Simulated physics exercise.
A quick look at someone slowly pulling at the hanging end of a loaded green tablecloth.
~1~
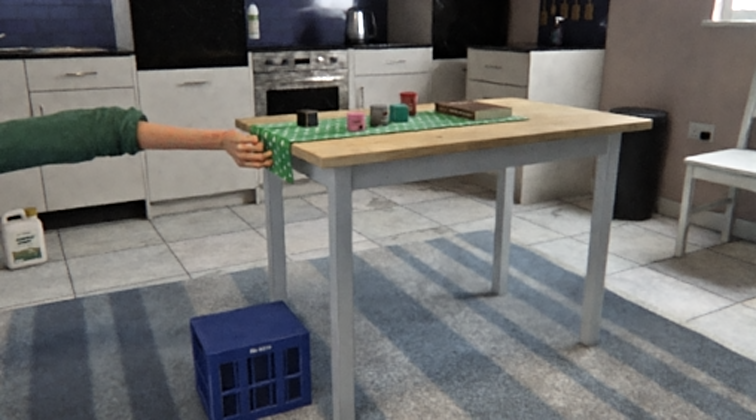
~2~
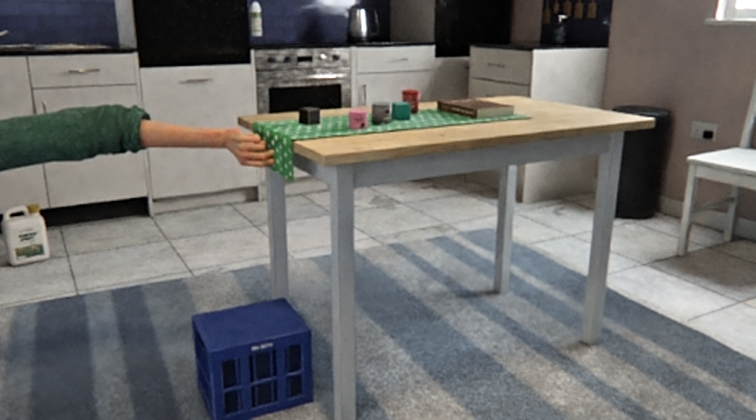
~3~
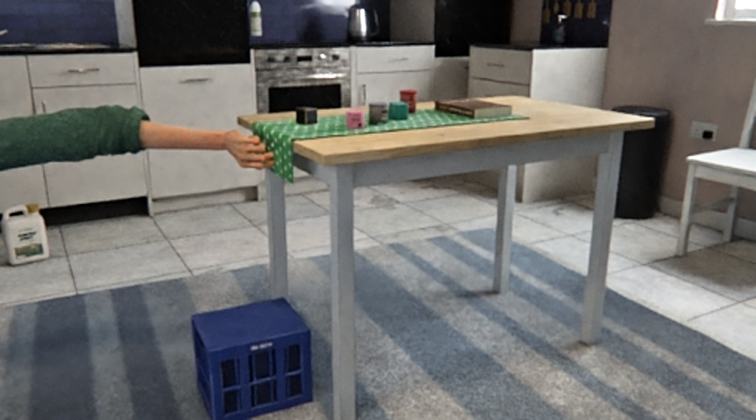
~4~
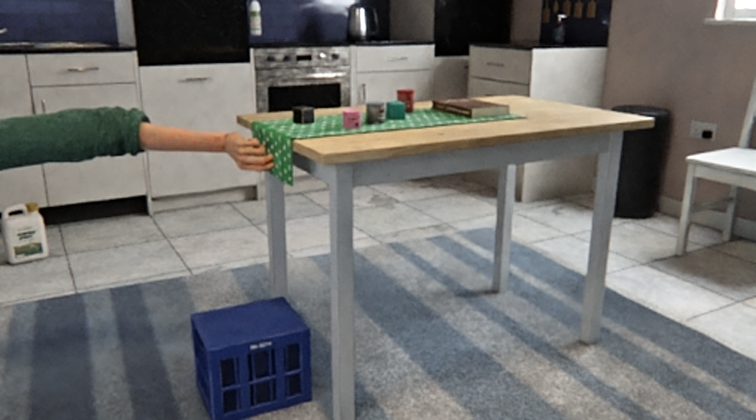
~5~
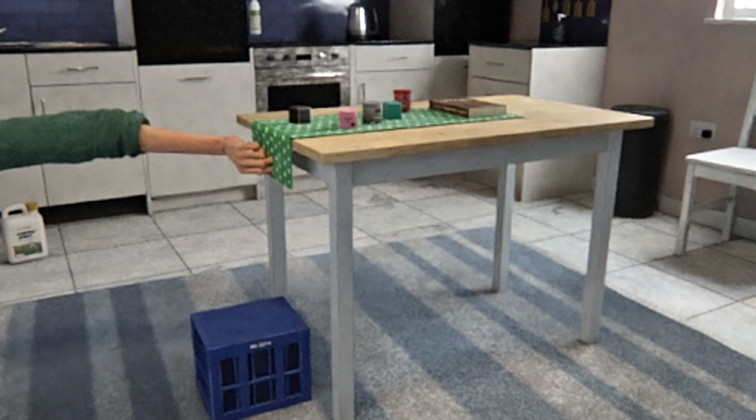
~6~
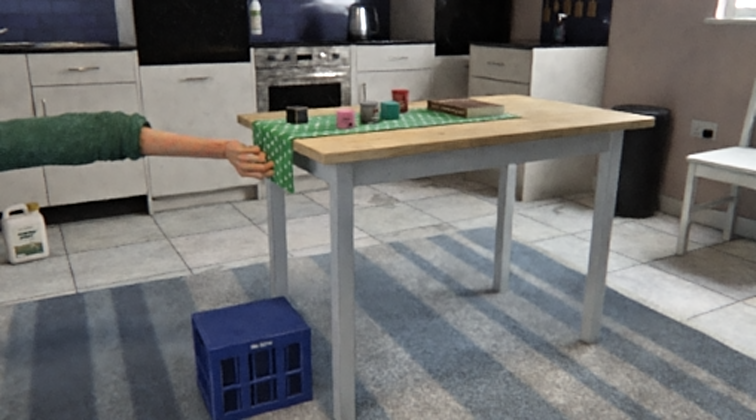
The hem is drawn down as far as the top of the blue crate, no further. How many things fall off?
The count of fallen things is four.
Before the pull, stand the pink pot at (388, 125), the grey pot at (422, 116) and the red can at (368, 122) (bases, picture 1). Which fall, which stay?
The pink pot falls, the grey pot keeps its place on top, the red can falls.
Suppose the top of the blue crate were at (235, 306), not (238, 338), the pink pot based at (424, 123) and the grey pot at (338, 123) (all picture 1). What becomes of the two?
The pink pot stays on; the grey pot comes down.
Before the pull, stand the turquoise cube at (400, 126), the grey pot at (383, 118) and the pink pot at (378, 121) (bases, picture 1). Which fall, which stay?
The turquoise cube tumbles off; the grey pot is carried off; the pink pot falls.
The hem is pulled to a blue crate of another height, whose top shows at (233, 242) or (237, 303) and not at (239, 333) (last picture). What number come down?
It would be 1 and 3.
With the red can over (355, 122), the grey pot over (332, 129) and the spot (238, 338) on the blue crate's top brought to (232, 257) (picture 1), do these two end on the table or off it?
The red can does not fall; the grey pot comes down.
Early on, hem near (273, 229); black cube gone.
Midway, hem near (273, 276); black cube and pink pot gone.
Near the end, hem on the crate; black cube, pink pot, grey pot and turquoise cube gone.
Finally, hem on the crate; black cube, pink pot, grey pot and turquoise cube gone. It carries off four.
